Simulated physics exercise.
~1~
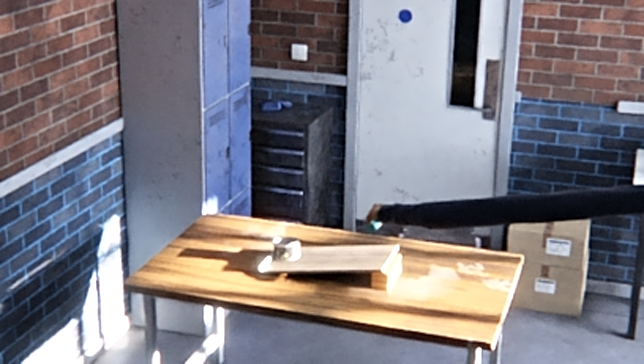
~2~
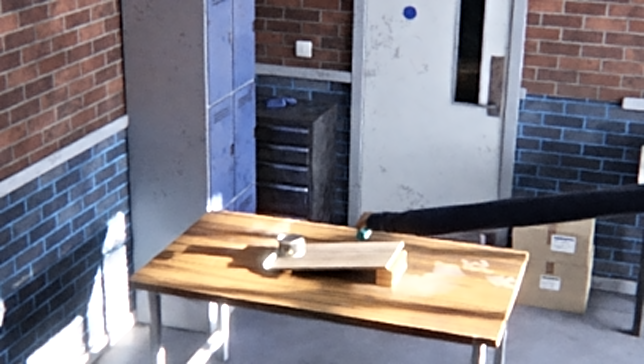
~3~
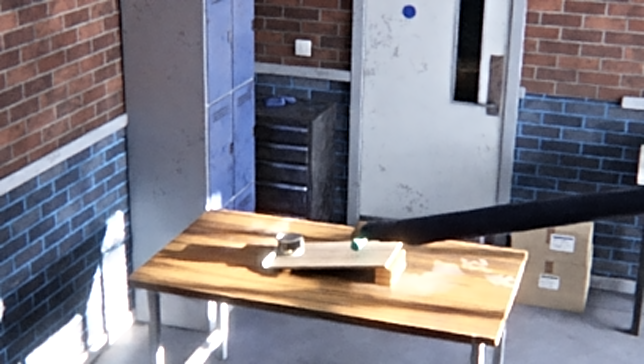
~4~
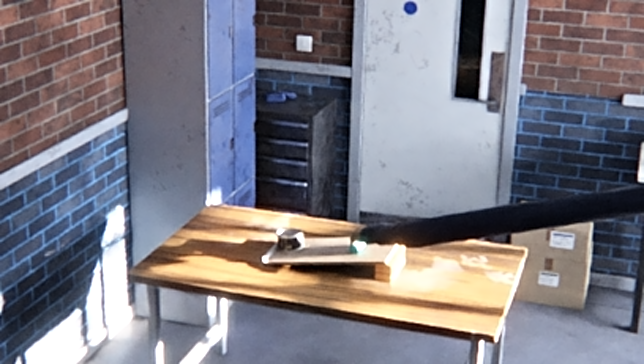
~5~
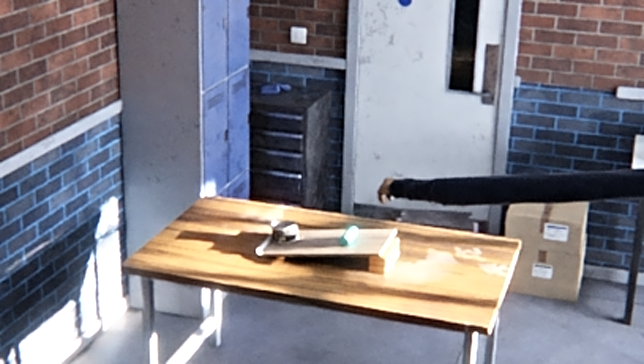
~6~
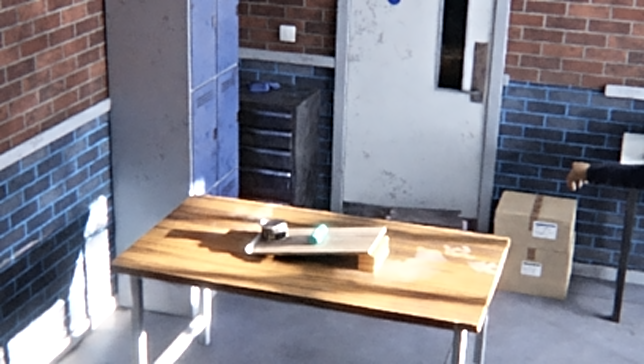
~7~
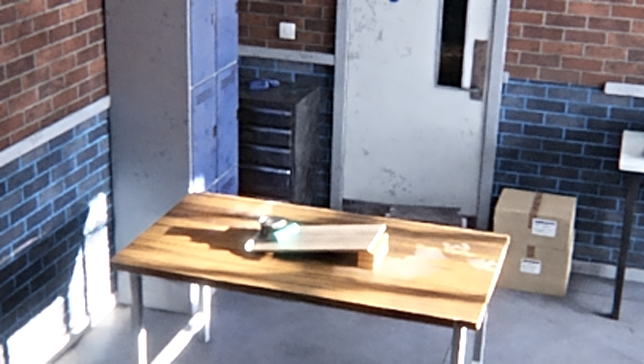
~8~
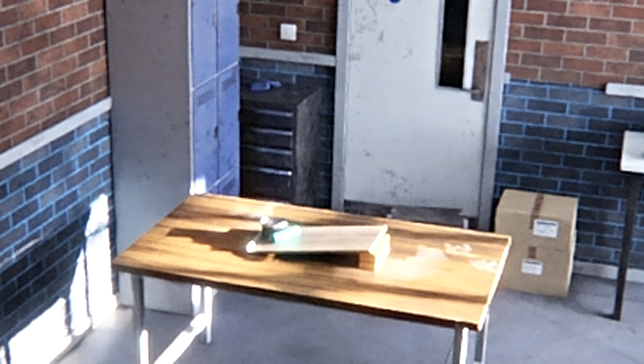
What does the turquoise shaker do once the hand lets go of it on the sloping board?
It goes downhill, travelling left along the board until it is beside the black tub near the low end.
A turquoise shaker, lying on its side, is brought in by a dark-sleeved arm from the right, over a wooden table seen from above in a brick-walled room with blue lockers, a pale door and cardboard boxes. On the table a board slopes down to the left, its right end propped up, with a small black tub near its low end. The hand sets the shaker on the board, lets go and draws back to the right. The shaker travels down the slope to the left. It ends up beside the black tub, which stays in its place.
